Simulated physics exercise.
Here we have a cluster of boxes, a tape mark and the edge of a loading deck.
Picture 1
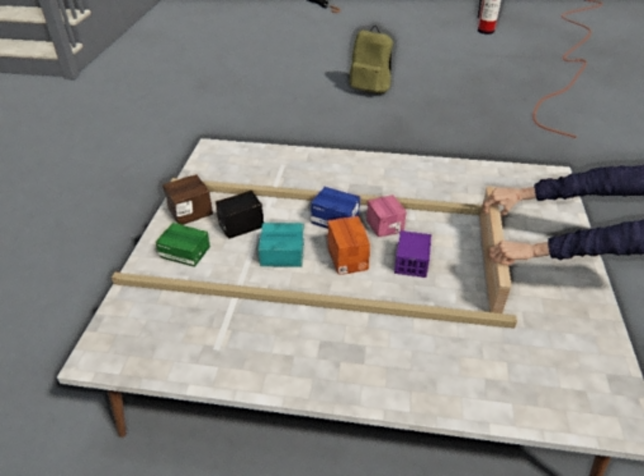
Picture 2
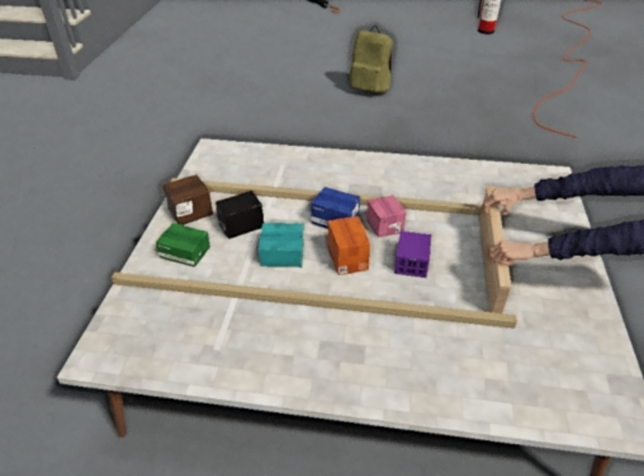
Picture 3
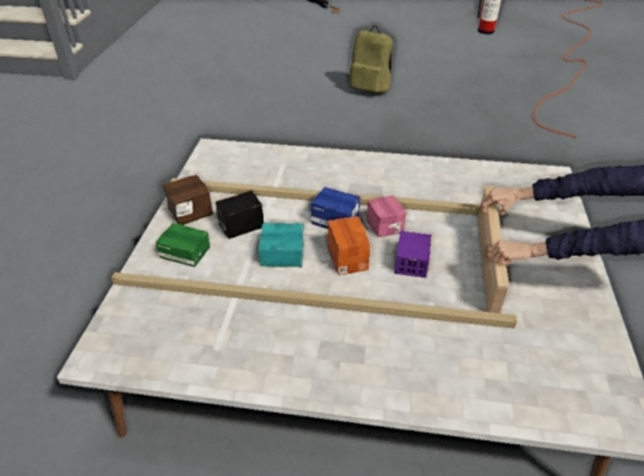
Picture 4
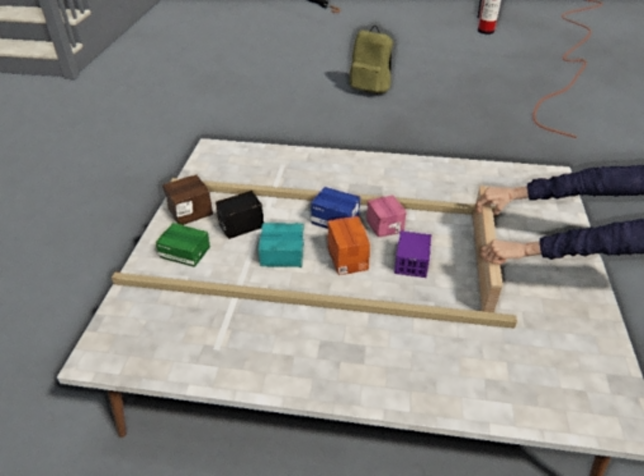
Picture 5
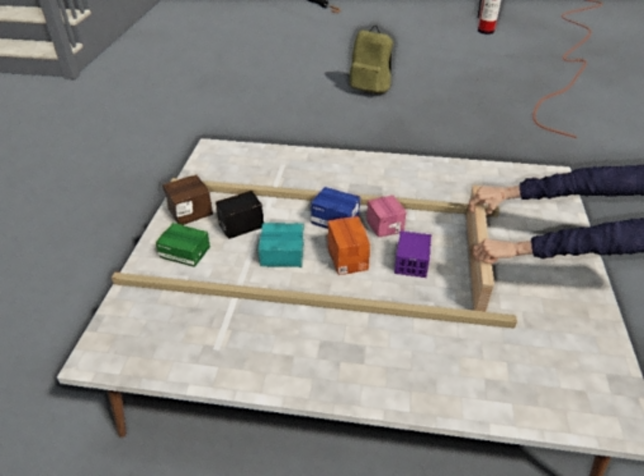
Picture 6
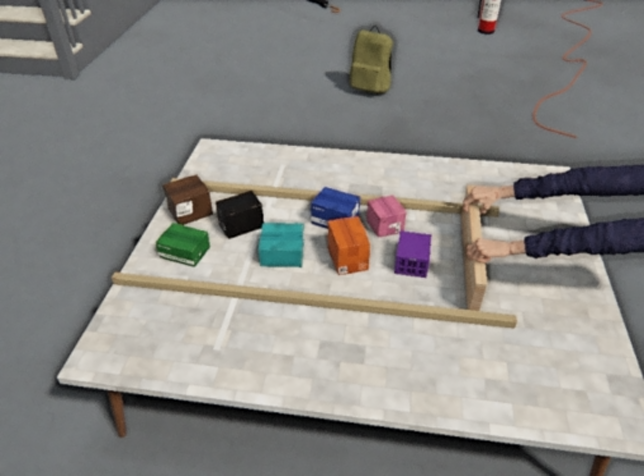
Two hands slid an upright wooden plank a short way left between two rails on a pale table, toward a cluster of colourful boxes, which stayed still as the plank remained clear of them.
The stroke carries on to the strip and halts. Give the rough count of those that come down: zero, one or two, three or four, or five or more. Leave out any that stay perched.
Here the number that fall off is one or two.
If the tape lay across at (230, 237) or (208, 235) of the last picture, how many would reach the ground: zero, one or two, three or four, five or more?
Taking them in turn, 3 or 4; 3 or 4.
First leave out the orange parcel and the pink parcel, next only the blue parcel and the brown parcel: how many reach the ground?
The counts: 0 and 1.
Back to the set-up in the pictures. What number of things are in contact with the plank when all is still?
It touches 2.
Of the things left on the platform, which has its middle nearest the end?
Foremost is the brown parcel.
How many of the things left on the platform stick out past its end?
It comes to 1.
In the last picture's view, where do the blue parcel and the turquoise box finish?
The blue parcel at (218, 201), the turquoise box at (171, 235).
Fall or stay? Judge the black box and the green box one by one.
The black box holds on; the green box tumbles off.
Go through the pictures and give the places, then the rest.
In the first picture, brown parcel (188, 200); green box (183, 245); black box (240, 215); plank (493, 247); tape (256, 240).
In the second picture, green box (183, 245); blue parcel (336, 210).
In the third picture, black box (240, 215); purple crate (413, 254).
In the fourth picture, brown parcel (188, 200); orange parcel (348, 245).
In the fifth picture, green box (183, 245); plank (478, 246).
In the sixth picture, brown parcel (188, 200); green box (183, 245); black box (240, 215); plank (472, 245); tape (256, 240).
Soon after, none off yet; brown parcel at rest near (188, 200); green box at rest near (183, 245); black box at rest near (240, 215).
By the end, the number that fall off is one or two; fallen, green box.
